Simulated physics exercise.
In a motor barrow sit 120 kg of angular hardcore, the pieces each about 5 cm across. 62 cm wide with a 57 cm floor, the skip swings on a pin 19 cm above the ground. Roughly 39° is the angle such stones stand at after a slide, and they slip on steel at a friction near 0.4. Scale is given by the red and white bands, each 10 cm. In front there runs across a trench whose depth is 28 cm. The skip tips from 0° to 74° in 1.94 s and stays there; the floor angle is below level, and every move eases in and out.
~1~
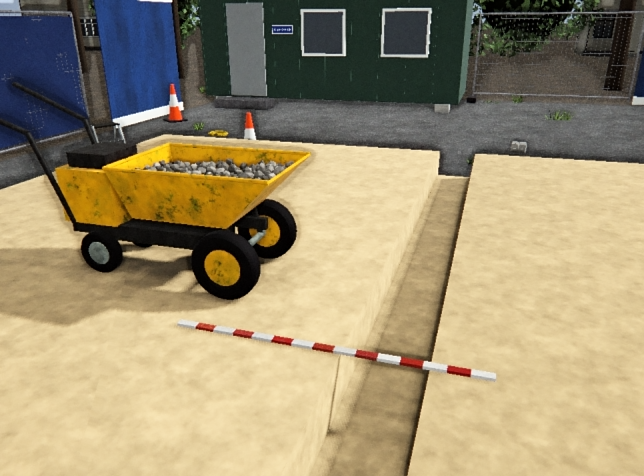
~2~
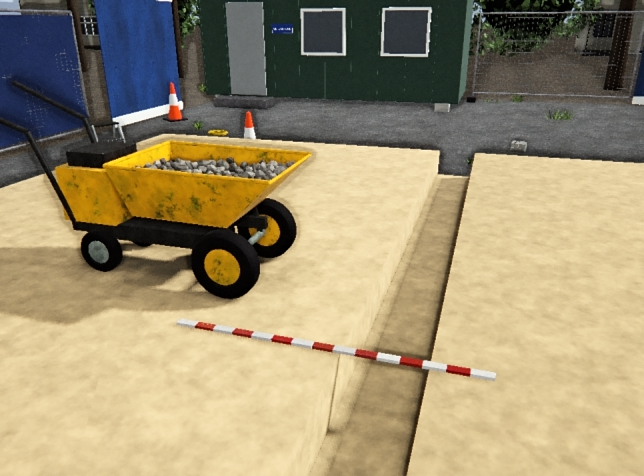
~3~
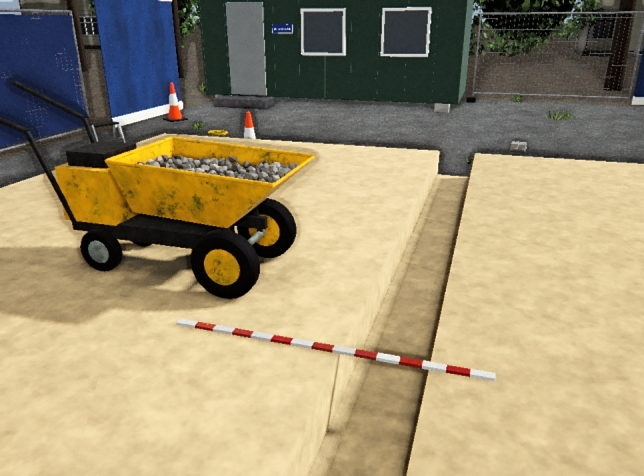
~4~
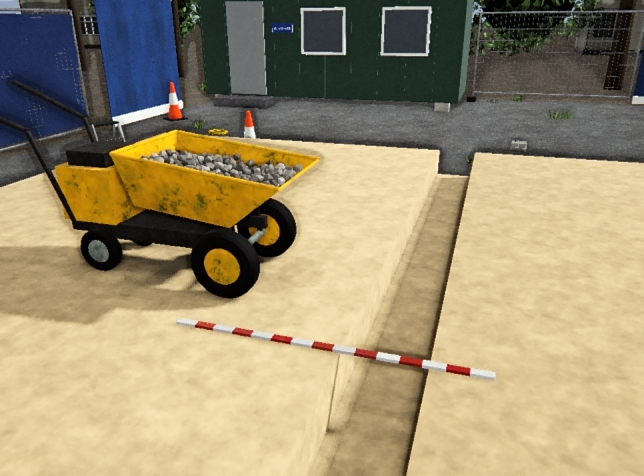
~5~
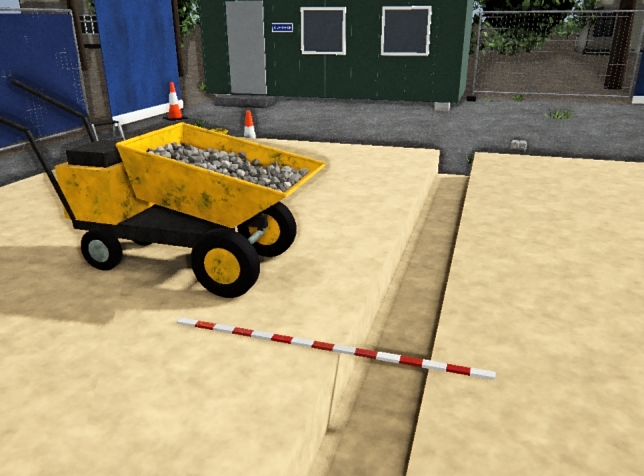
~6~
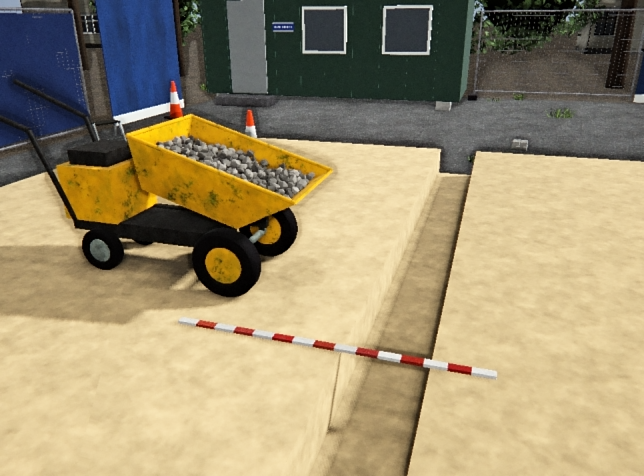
The yellow skip of a small motor barrow, loaded with grey stones, sits almost level on sandy ground beside a narrow trench with a red and white pole across it. Slowly at first, then faster, the skip tilts forward to the right, its front lip lowering slightly while the wheels stay still.
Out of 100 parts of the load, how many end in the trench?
Some 41 out of 100.
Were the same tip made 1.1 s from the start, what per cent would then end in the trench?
Expected share: Around 40%.
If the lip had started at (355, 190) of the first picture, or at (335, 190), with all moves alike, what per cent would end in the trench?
Around 75 and then 95 percent.
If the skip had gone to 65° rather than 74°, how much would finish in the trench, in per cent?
About 55%.
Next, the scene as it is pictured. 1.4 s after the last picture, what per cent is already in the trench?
25 per cent or so by then.
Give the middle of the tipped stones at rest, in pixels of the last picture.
Their centre sits close to (393, 333).
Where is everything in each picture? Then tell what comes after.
The first frame shows lip at (268, 183), floor tilted 0°, highest stones at (262, 168).
The second frame shows lip at (270, 183), floor tilted 1°, highest stones at (253, 167).
In the third frame, the skip is at 3°, its lip at (273, 186); the top of the load is at (209, 163).
The fourth frame shows lip at (279, 190), floor tilted 7°, highest stones at (182, 157).
In the fifth frame, the skip is at 11°, its lip at (286, 196); the top of the load is at (179, 150).
The sixth frame shows lip at (295, 203), floor tilted 17°, highest stones at (184, 143).
Then, 0.9 s after the last picture the floor is at 63°, 100 % in the skip; the foremost stones are at (340, 263).
Then, 1.4 s after the last picture the floor is at 74°, 63 % in the skip, 14 % short of the trench, 23 % in the trench; the foremost stones are at (435, 345).
Then, 1.8 s after the last picture the floor is at 74°, 48 % in the skip, 16 % short of the trench, 36 % in the trench; the foremost stones are at (436, 346).
Then, 3.7 s after the last picture the floor is at 74°, 45 % in the skip, 15 % short of the trench, 41 % in the trench; the foremost stones are at (435, 340).
